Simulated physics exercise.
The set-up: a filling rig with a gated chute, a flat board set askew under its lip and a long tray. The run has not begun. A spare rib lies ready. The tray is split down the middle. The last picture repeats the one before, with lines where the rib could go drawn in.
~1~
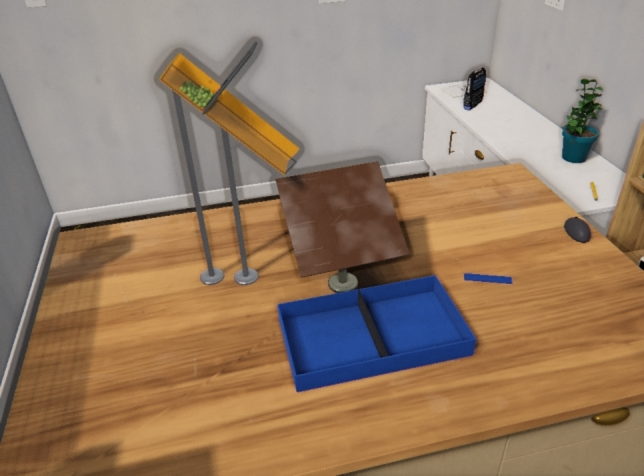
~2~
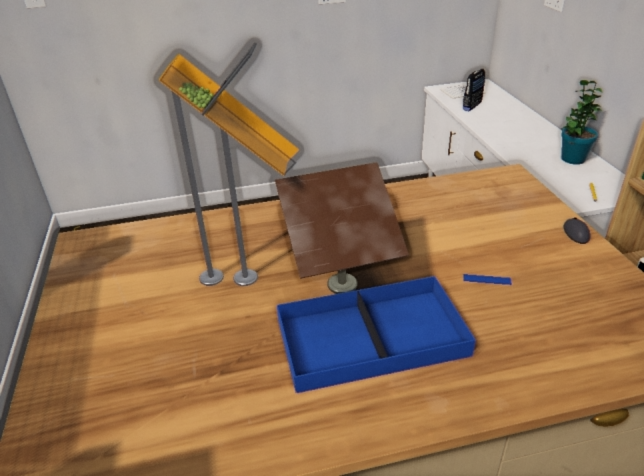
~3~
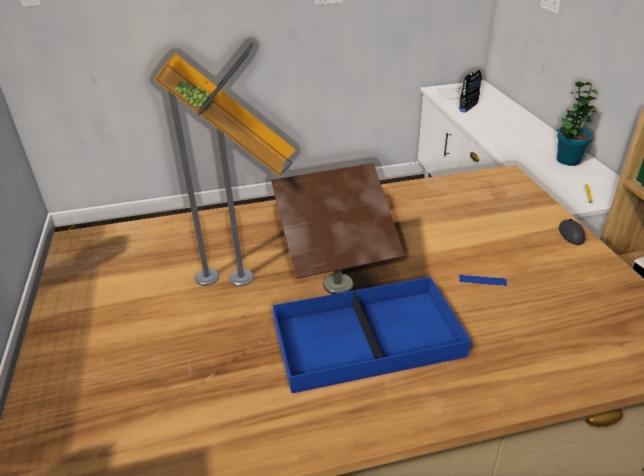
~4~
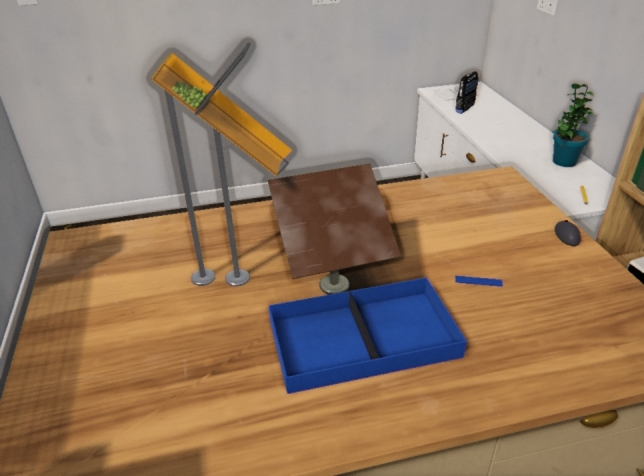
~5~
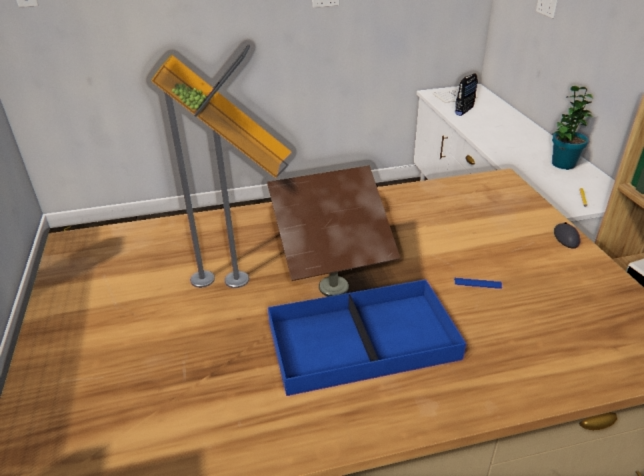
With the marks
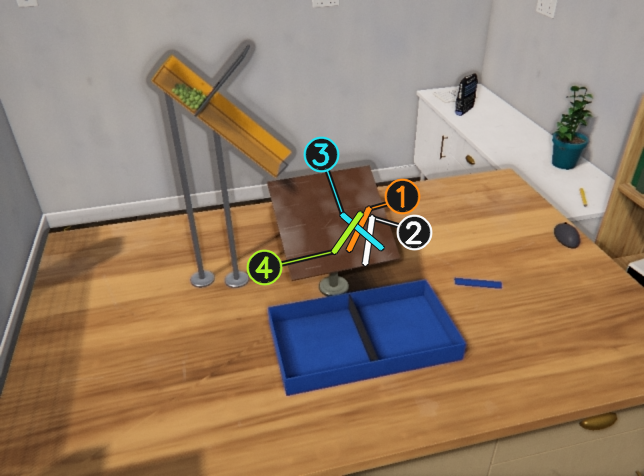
An orange chute holding green bits stands above a tilted brown board and blue tray, all still.
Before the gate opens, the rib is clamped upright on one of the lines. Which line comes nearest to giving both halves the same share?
Use line 2.
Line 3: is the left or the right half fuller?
The right half.
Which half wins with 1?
Left.
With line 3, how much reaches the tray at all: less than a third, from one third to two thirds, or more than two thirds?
It is more than two thirds.
On the marked copy, line 1 from (368, 209) to (349, 249); line 2 from (372, 217) to (365, 263); line 3 from (342, 215) to (381, 247); line 4 from (360, 214) to (334, 251).
Choosing 1, of what is caught, almost all in the left half, about a tenth in the right.
Choosing 2, of what is caught, roughly half in the left half, roughly half in the right.
Choosing 3, of what is caught, roughly a quarter in the left half, the larger part in the right.
Choosing 4, of what is caught, the larger part in the left half, about a tenth in the right.
